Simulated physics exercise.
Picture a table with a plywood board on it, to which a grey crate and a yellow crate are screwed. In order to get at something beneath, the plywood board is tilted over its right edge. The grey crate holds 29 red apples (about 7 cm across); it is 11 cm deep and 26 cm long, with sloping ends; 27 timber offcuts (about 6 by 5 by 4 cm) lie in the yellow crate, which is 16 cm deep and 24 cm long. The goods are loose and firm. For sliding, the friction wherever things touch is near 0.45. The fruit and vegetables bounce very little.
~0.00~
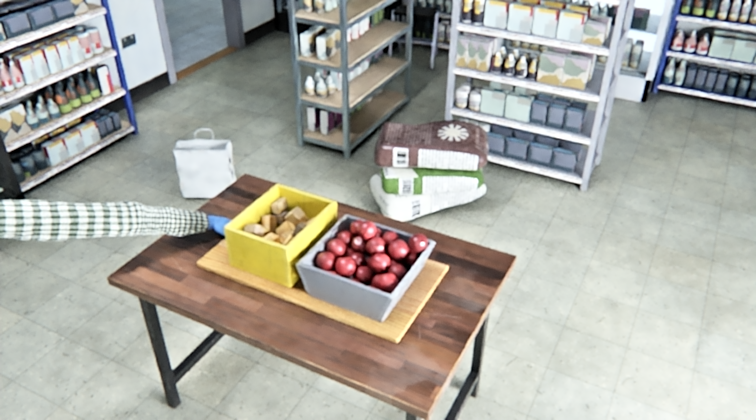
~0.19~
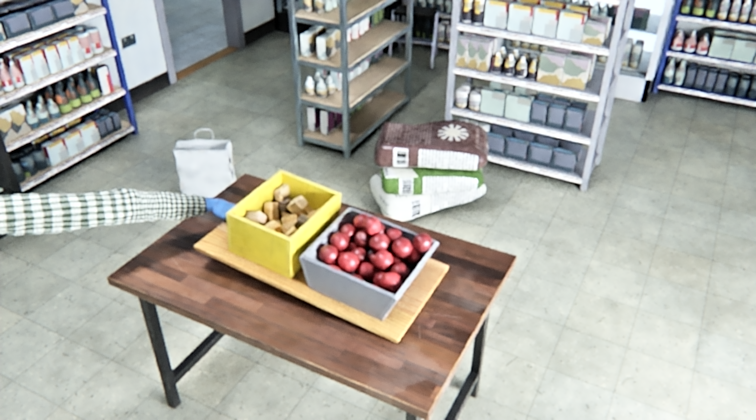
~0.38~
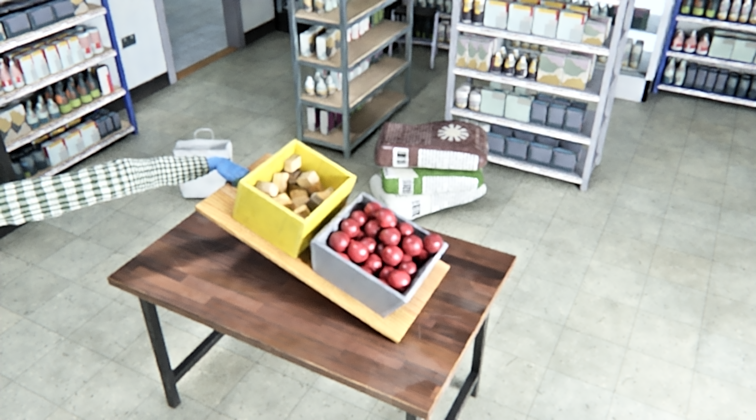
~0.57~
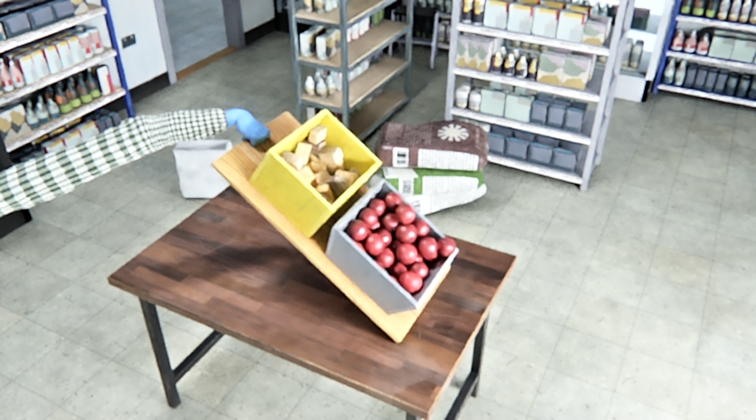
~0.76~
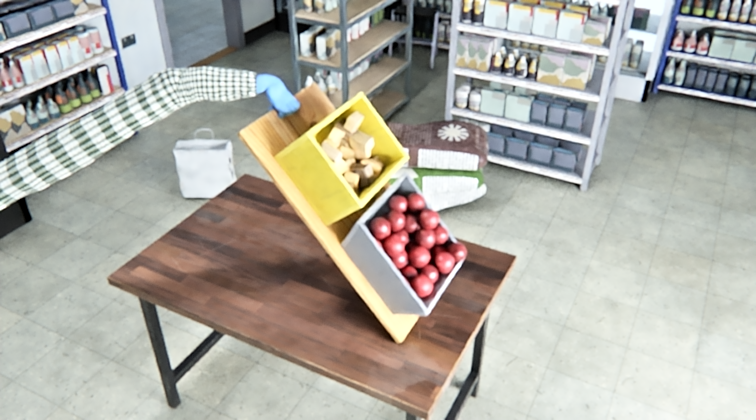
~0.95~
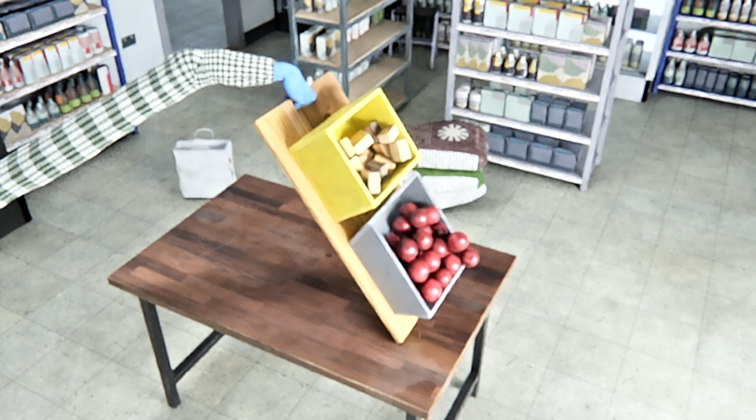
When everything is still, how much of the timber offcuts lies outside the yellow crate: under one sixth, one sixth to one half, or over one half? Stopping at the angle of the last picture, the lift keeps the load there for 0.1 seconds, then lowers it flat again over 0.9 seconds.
Under one sixth.
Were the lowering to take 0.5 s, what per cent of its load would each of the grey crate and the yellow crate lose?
Grey crate 10, yellow crate 0 per cent.
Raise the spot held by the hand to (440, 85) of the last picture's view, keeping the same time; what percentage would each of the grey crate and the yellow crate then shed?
In that case grey crate sheds 100 percent of its load and yellow crate sheds 60 percent.
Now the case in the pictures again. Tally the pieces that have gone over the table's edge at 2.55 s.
Piece count: Some 3.
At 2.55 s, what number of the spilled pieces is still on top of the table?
Roughly 1.
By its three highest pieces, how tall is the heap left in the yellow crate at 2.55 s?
It stands close to 13 cm high.
After 1.21 s, tilt 49°; grey crate 26 in, 3 out and yellow crate 27 in, 0 out.
After 1.53 s, tilt 24°; grey crate 26 in, 3 out and yellow crate 27 in, 0 out.
After 1.98 s, tilt 0°; grey crate 25 in, 4 out and yellow crate 27 in, 0 out.
When it is over (at 2.55 s), grey crate 25 in, 4 out and yellow crate 27 in, 0 out. Asked share, 0 of 27, 0 per cent.
